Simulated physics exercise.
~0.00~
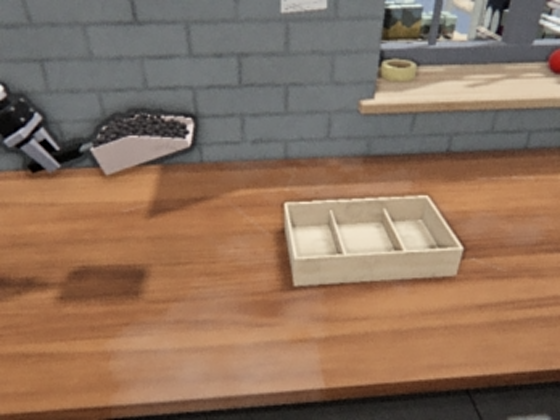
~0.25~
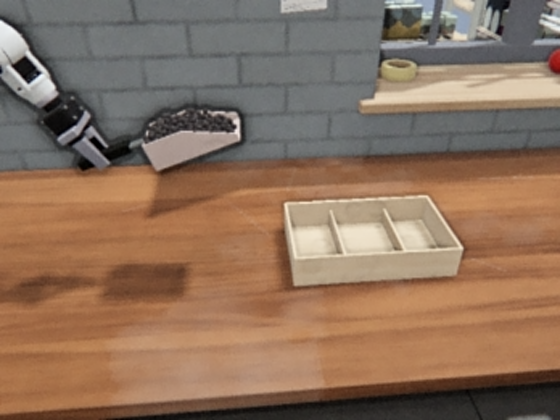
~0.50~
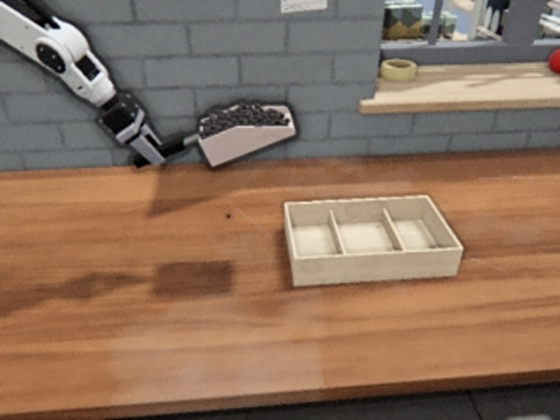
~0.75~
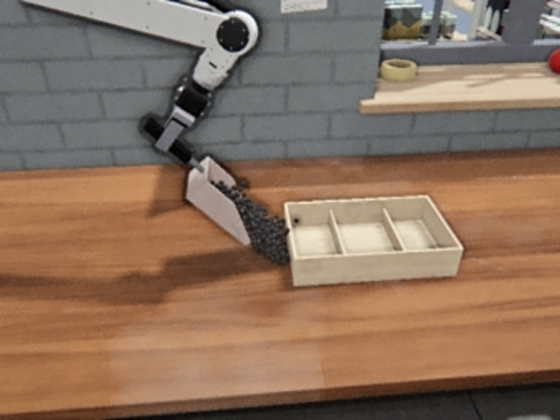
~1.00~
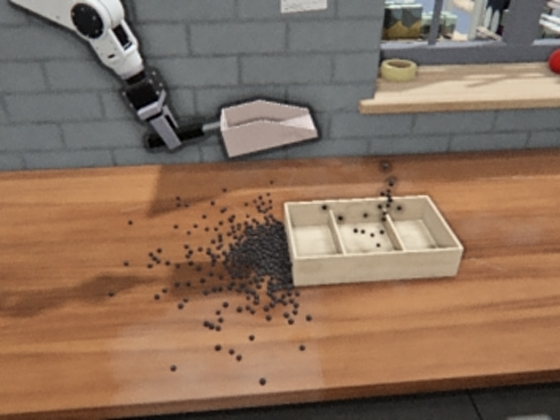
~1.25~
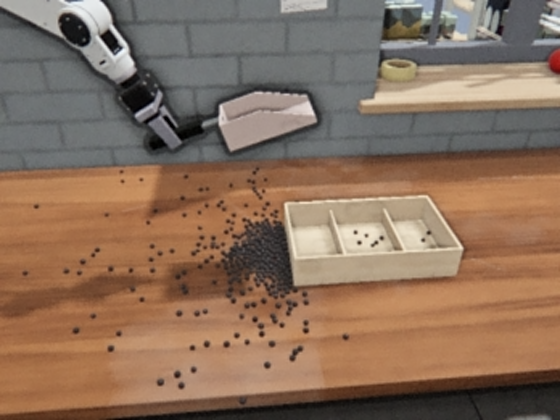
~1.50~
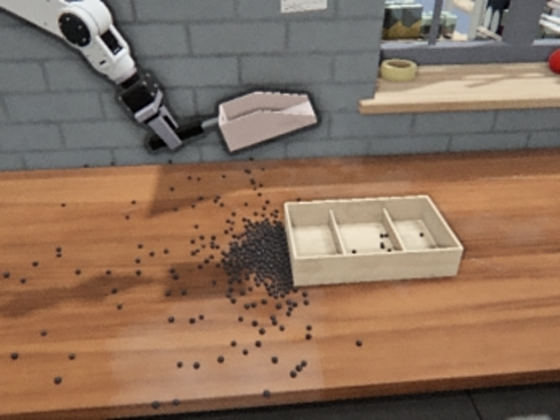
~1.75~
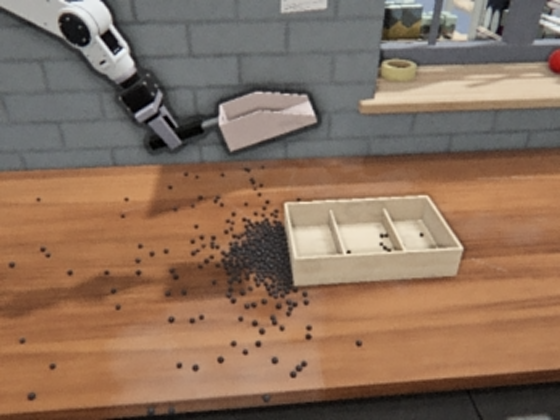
The footage shows a robotic arm carrying a scoop of dark beads rightward over a wooden table and tipping it beside a three-part box. Most beads spill and scatter left of the box, a few landing inside, as the emptied scoop lifts, levels and stays still.
